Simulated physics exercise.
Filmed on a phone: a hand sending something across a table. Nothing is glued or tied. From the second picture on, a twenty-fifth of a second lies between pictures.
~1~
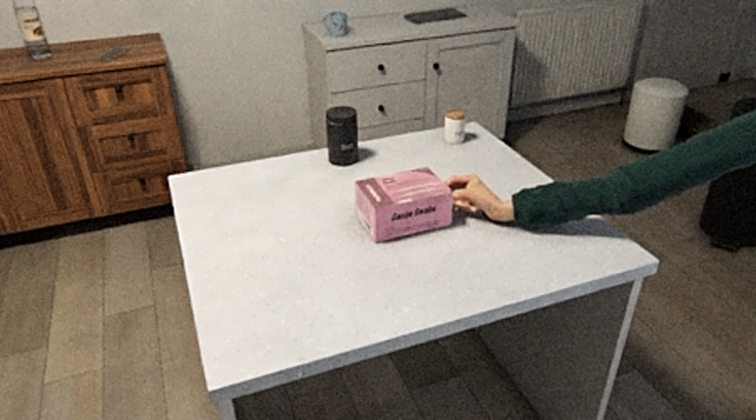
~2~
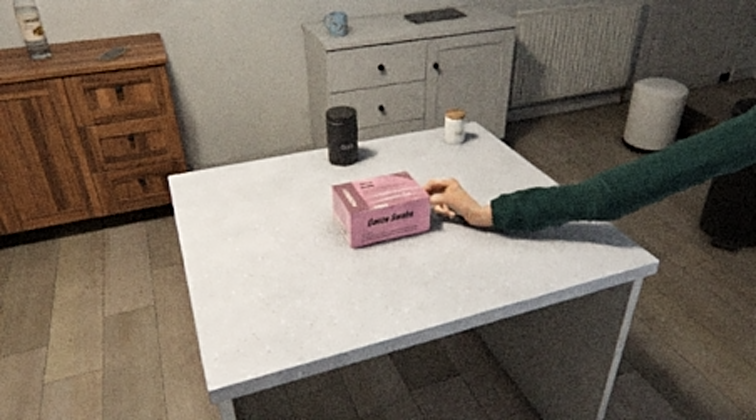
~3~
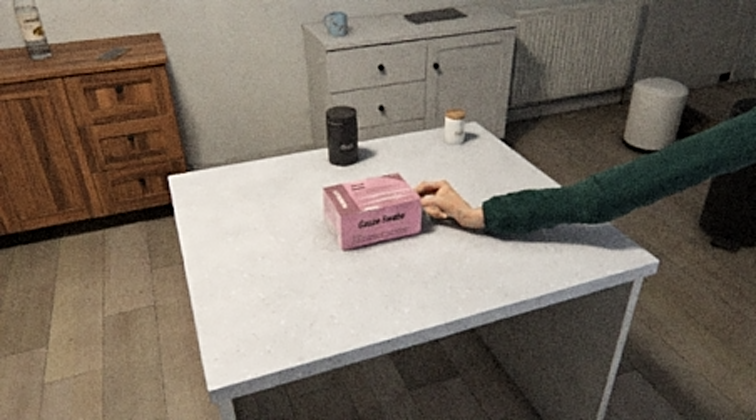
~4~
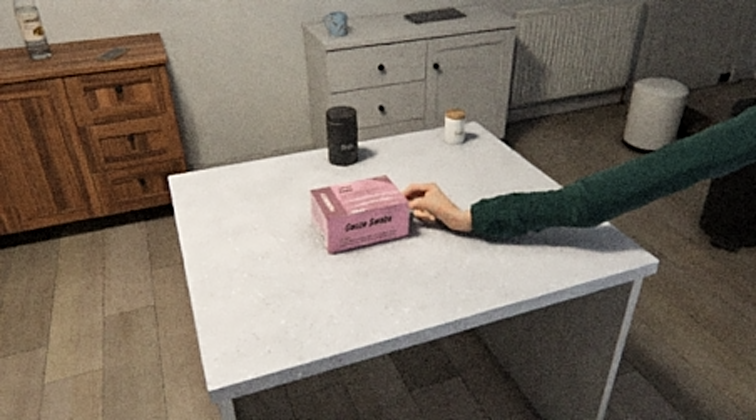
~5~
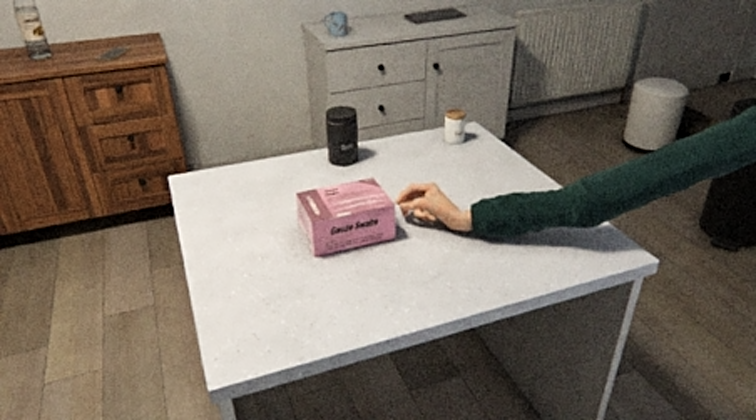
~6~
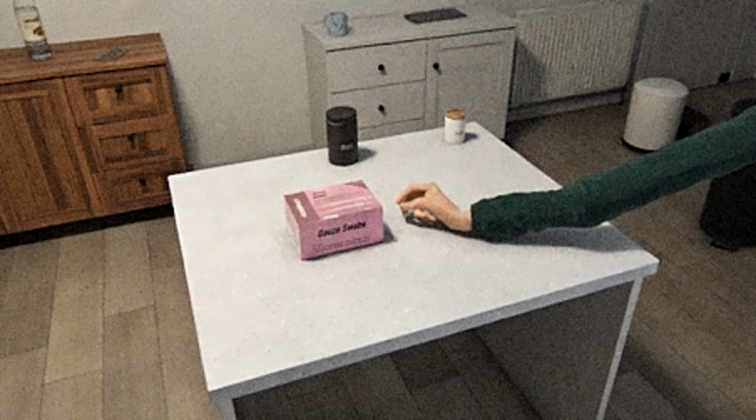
A hand in a green sleeve pushed a pink box leftward across a white table, past a black canister and a small white jar, then let go as the box slid a little farther left.
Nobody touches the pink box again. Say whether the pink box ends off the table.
The pink box stays on the table.
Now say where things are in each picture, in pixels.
Under the hand; pink box (403, 203), in the first picture.
Under the hand; pink box (380, 208), in the second picture.
Under the hand; pink box (371, 210), in the third picture.
Pink box (359, 213), in the fourth picture.
Pink box (345, 216) displaced a little, in the fifth picture.
Pink box (333, 218) displaced a little, in the sixth picture.
Then, 0.10 s past the last view, pink box displaced about its own width near (310, 223).
Then, 0.20 s past the last view, pink box displaced about its own width near (297, 226).
Finally, moved from the start, pink box. Final places as the last picture's camera would see them, pink box near (294, 227).
